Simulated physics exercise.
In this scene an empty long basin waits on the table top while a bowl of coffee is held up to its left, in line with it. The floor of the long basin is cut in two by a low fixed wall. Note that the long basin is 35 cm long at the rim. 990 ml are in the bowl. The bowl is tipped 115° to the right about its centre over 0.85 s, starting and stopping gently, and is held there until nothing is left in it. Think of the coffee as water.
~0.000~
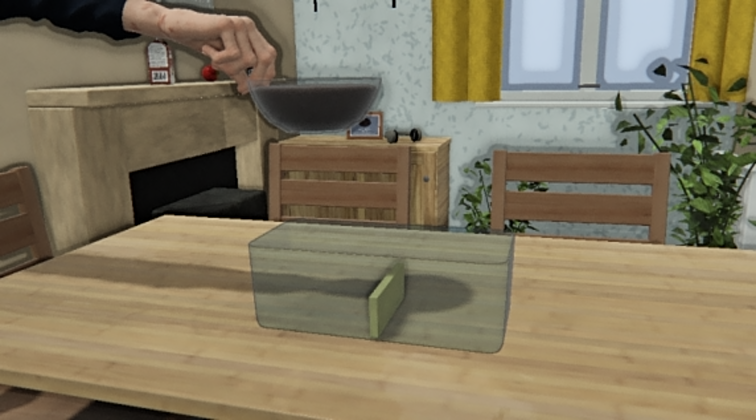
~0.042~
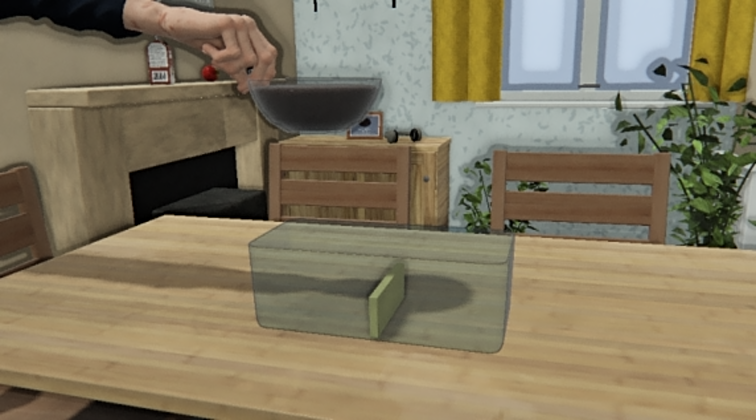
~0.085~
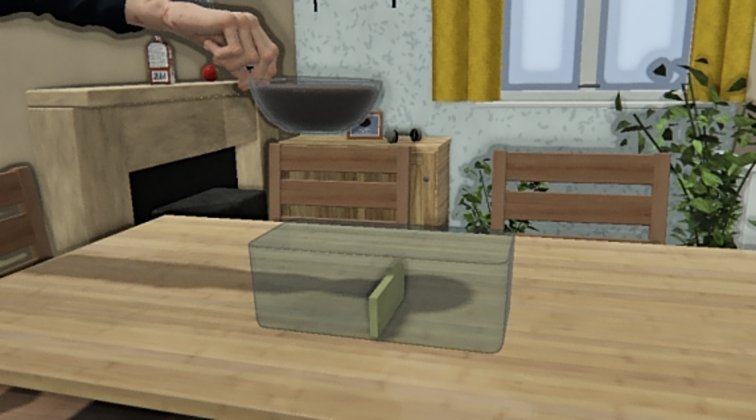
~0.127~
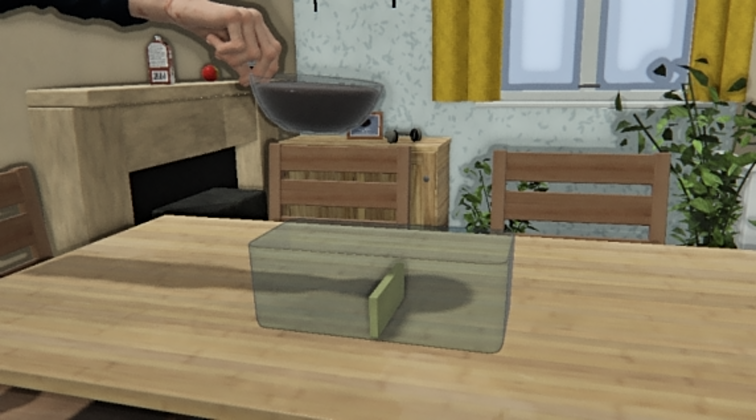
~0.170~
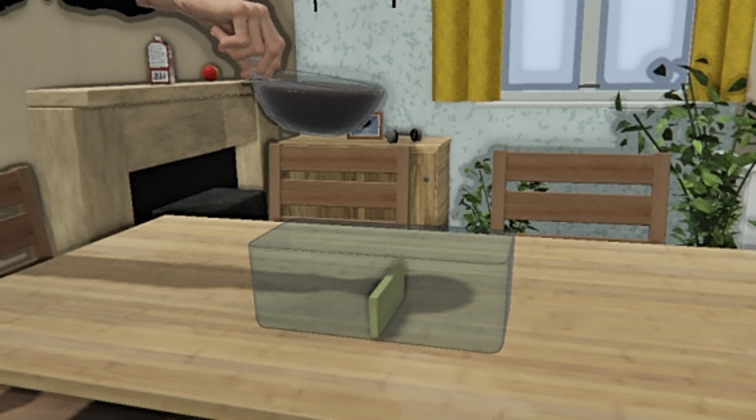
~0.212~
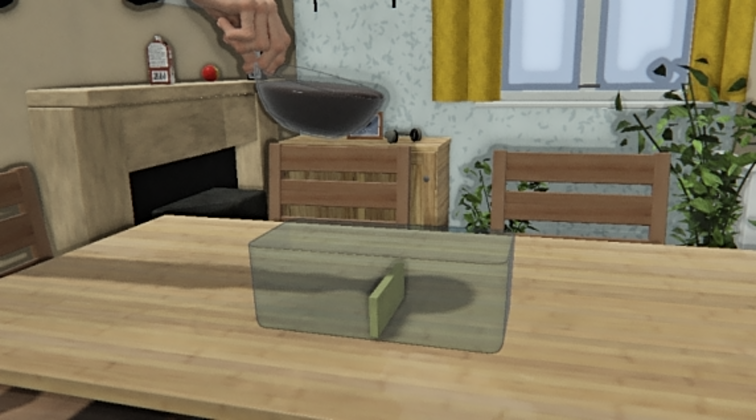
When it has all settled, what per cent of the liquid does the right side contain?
The right side contains about 79 per cent.
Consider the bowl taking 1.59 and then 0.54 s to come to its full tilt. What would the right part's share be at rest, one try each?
Try 1: 90 %; try 2: 65 %.
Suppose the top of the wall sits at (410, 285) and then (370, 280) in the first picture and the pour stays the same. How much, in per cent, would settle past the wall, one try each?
Some 60 in a hundred, then some 85 in a hundred.
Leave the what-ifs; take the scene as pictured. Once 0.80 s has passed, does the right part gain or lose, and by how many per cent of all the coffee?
The share ends bigger than before, by about 3 %.
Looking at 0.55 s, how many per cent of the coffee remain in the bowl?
Around 16 in a hundred.
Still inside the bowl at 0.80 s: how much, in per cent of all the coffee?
About 0 percent.
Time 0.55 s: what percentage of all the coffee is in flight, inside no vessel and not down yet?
Close to 58 per cent, I'd say.
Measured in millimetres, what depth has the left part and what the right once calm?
Roughly 6 mm on the left side and 32 mm on the right side.
After 0.55 s the tilt is 84° and 15 per cent is still to pour, 0 is left of the wall and 27 right of it.
After 0.80 s the tilt is 114° and 0 per cent is still to pour, 14 is left of the wall and 76 right of it.
After 1.07 s the tilt is 115° and 0 per cent is still to pour, 17 is left of the wall and 79 right of it.
After 1.35 s the tilt is 115° and 0 per cent is still to pour, 17 is left of the wall and 79 right of it.
In the end 17 per cent lies left of the wall, 79 right of it and 4 outside.
